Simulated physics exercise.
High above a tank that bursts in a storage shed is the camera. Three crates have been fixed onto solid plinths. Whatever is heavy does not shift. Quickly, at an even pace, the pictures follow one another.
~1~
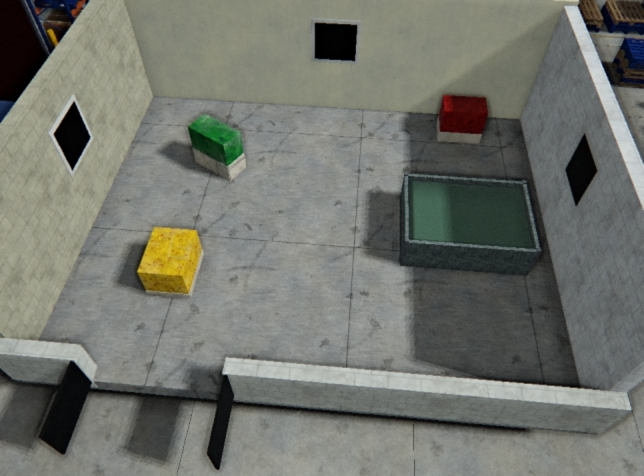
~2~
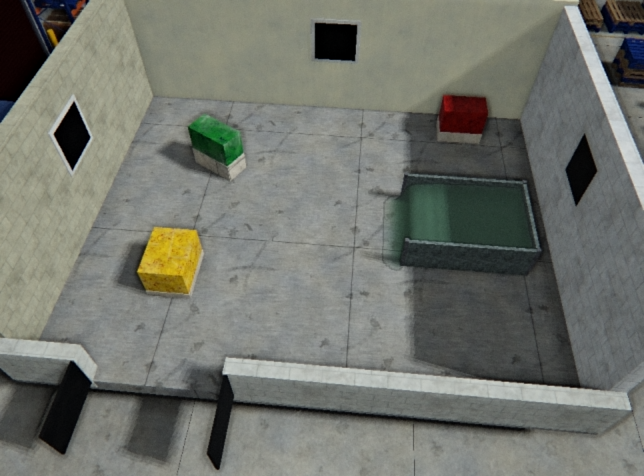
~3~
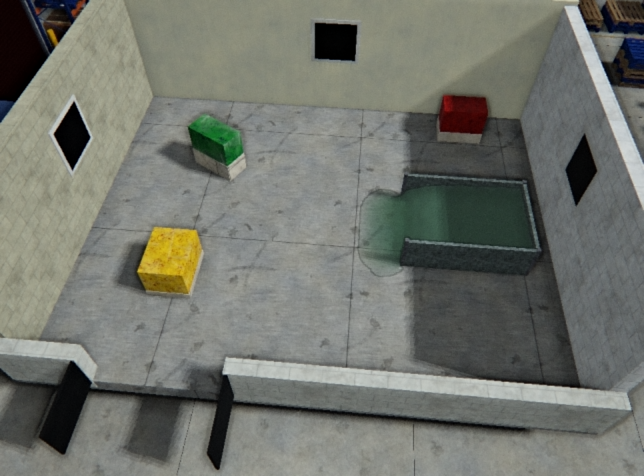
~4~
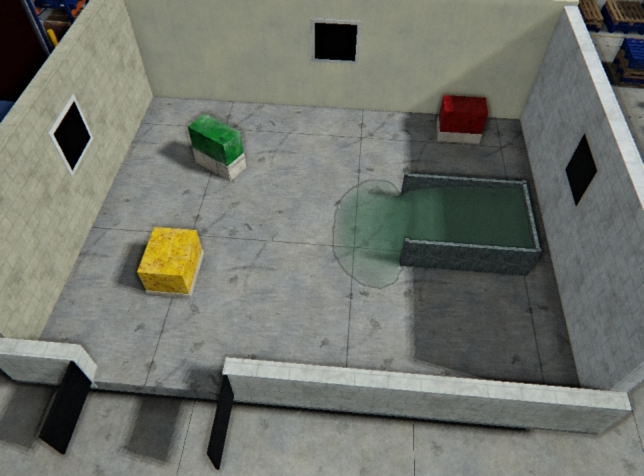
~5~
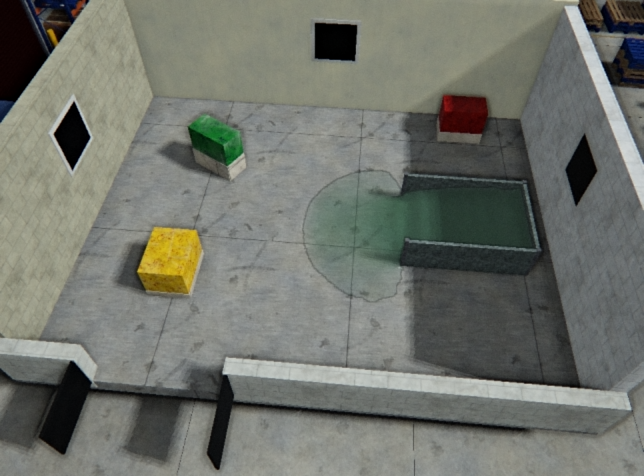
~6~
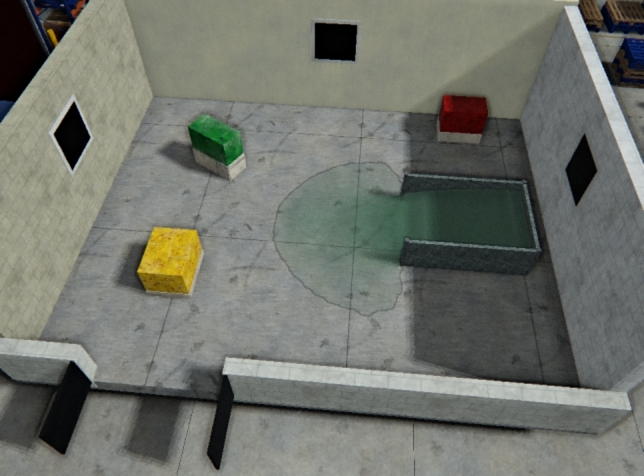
Walled shed seen from above, with greenish water pouring from the tank's open left side and fanning out across the grey floor.
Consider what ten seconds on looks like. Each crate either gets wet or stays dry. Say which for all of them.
In the end the yellow crate is reached by the water; the green crate is missed by the water; the red crate is missed by the water.
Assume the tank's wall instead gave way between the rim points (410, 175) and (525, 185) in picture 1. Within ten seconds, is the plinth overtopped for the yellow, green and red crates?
The yellow crate never gets wet; the green crate never gets wet; the red crate is flooded.
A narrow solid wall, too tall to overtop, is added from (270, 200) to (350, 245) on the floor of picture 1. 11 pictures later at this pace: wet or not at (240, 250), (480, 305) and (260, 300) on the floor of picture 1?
As listed: Covered, dry, wet.
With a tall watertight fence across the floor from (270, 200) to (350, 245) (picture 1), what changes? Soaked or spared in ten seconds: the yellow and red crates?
Then: Yellow is spared; red stays dry.
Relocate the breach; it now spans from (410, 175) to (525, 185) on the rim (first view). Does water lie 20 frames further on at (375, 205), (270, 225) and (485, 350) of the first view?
In sequence: Untouched, untouched, untouched.
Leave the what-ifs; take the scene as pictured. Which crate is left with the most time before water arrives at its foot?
Crate: The crate marked red.
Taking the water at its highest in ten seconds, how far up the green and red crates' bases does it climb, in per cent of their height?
50 and 30 per cent, in that order.
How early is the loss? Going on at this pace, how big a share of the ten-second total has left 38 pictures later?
Near 65 in a hundred, I reckon.
A moment on, water covers 30 % of the floor; the yellow crate water round its plinth, the green crate water round its plinth, the red crate not reached.
Next, water covers 45 % of the floor; the yellow crate water round its plinth, the green crate water round its plinth, the red crate not reached.
Then, water covers 60 % of the floor; the yellow crate water round its plinth, the green crate water round its plinth, the red crate not reached.
Later, water covers 60 % of the floor; the yellow crate water round its plinth, the green crate water round its plinth, the red crate not reached.
In the end, water covers 75 % of the floor; the yellow crate was topped, the green crate stayed above the water, the red crate stayed above the water.
